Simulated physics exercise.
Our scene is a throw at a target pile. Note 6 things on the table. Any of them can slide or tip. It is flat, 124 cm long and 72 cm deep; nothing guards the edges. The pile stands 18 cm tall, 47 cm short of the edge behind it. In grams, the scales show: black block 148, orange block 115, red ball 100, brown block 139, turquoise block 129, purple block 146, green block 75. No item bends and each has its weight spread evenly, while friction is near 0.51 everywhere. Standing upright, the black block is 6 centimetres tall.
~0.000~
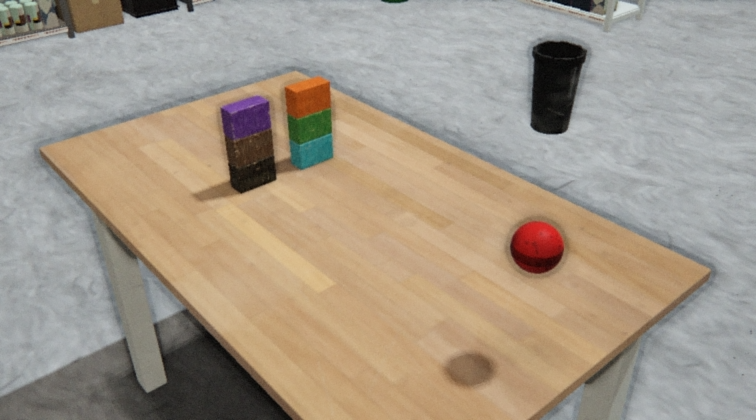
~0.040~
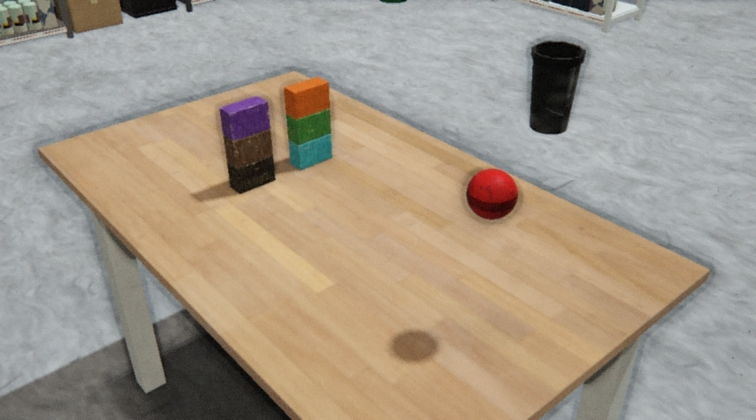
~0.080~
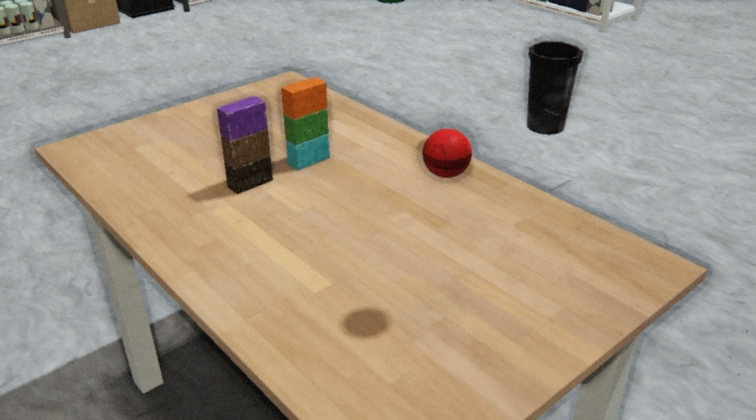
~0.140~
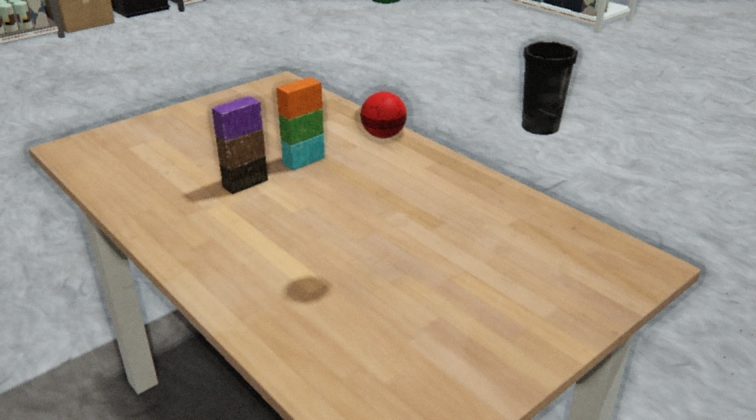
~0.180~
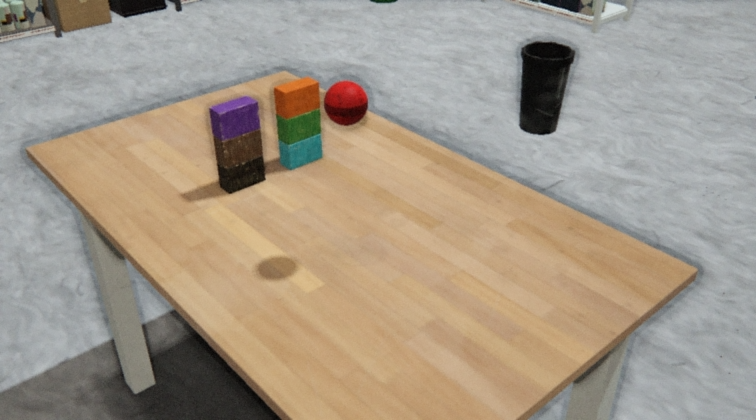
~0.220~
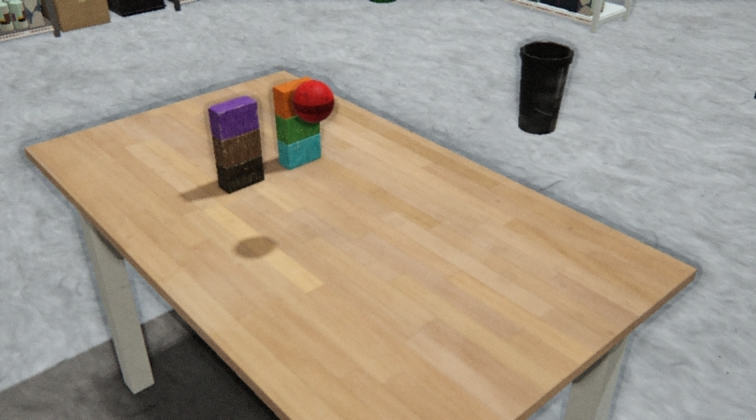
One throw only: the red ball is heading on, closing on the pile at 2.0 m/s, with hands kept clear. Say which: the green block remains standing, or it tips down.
It remains upright.
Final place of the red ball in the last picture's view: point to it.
It ends up at about (261, 186).
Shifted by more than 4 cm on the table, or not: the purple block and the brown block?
Purple block: Is displaced. Brown block: Is displaced.
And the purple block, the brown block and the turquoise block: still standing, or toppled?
Outcome noted - the purple block ends up fallen, the brown block ends up fallen, the turquoise block survives without falling.
By 0.42 s, red ball near (253, 179); purple block tilted 21°; brown block tilted 21°; black block tilted 21°.
By 0.52 s, red ball near (258, 183); purple block tilted 52°; brown block tilted 52°; black block tilted 52°.
By 0.62 s, red ball near (259, 185); brown block on its side; purple block on its side; black block on its side.
When it is over (1.1 s), lying over on the table, black block, brown block and purple block; the other 3 within 4 cm of the start. End places, in pixels of the last picture, green block near (298, 124).
